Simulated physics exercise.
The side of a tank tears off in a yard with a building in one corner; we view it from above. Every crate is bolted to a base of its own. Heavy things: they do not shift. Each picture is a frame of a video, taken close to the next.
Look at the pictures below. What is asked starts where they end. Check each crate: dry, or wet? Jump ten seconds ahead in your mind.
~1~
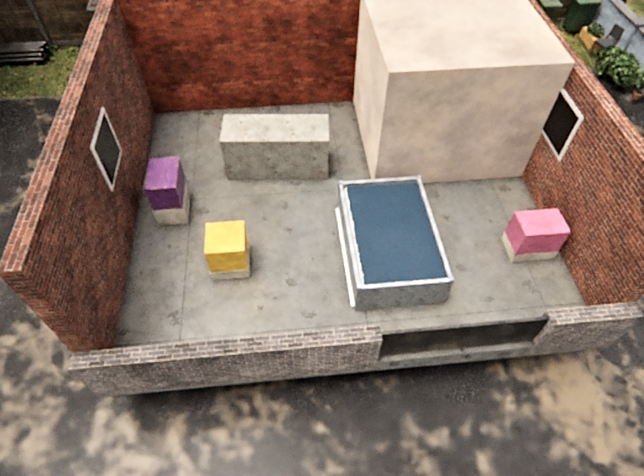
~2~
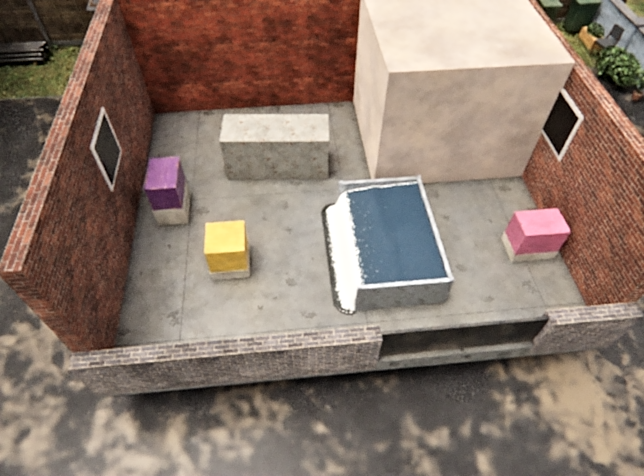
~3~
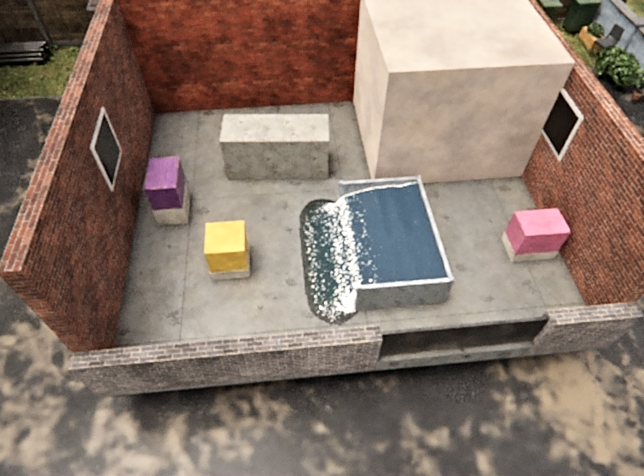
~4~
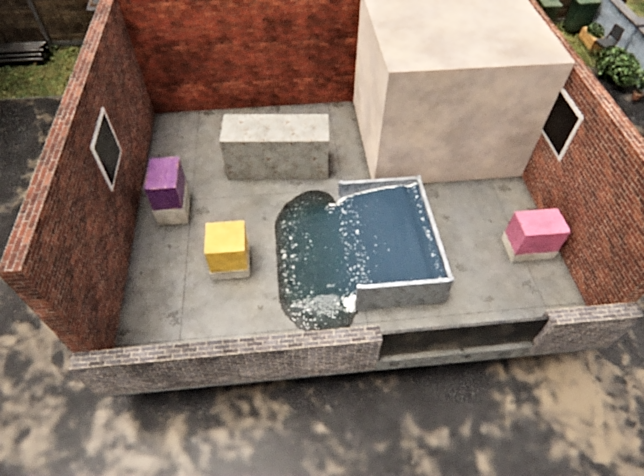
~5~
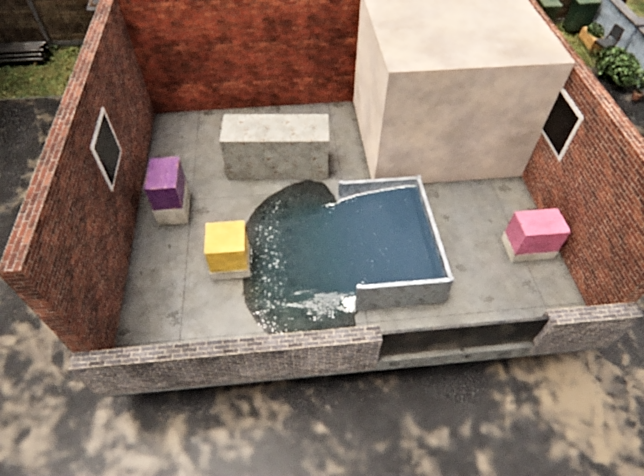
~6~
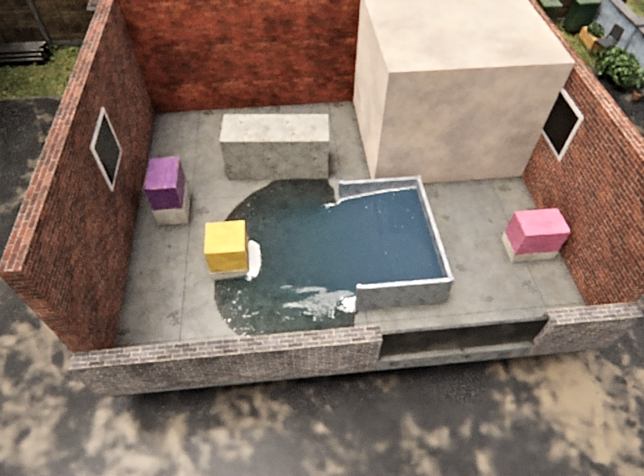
Result: The purple crate will come through untouched; the yellow crate will not stay dry; the pink crate will come through untouched.
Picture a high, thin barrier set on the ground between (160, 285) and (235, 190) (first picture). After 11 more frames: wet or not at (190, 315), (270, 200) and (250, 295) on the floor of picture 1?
As listed: Flooded, covered, covered.
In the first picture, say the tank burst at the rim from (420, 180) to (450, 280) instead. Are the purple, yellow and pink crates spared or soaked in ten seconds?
Then the purple crate is untouched, the yellow crate is untouched and the pink crate gets flooded.
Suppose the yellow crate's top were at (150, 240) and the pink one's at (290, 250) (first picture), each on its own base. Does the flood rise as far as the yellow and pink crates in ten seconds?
First yellow: It is dampened; then pink: It is dampened.
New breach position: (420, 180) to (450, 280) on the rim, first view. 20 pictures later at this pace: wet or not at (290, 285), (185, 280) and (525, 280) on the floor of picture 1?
First: Spared by the leak. Second: Spared by the leak. Third: Reached by the flood.
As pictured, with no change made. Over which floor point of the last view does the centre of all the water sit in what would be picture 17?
The water centres close to (260, 262).
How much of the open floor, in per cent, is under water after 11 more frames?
By my count, 45 percent.
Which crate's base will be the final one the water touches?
My answer is the pink one.
A moment on, water covers 40 % of the floor; the purple crate water round its plinth, the yellow crate water round its plinth, the pink crate not reached.
Next, water covers 45 % of the floor; the purple crate water round its plinth, the yellow crate water round its plinth, the pink crate not reached.
Then, water covers 55 % of the floor; the purple crate water round its plinth, the yellow crate water round its plinth, the pink crate not reached.
Later, water covers 75 % of the floor; the purple crate water round its plinth, the yellow crate water round its plinth, the pink crate not reached.
In the end, water covers 95 % of the floor; the purple crate stayed above the water, the yellow crate was topped, the pink crate stayed above the water.
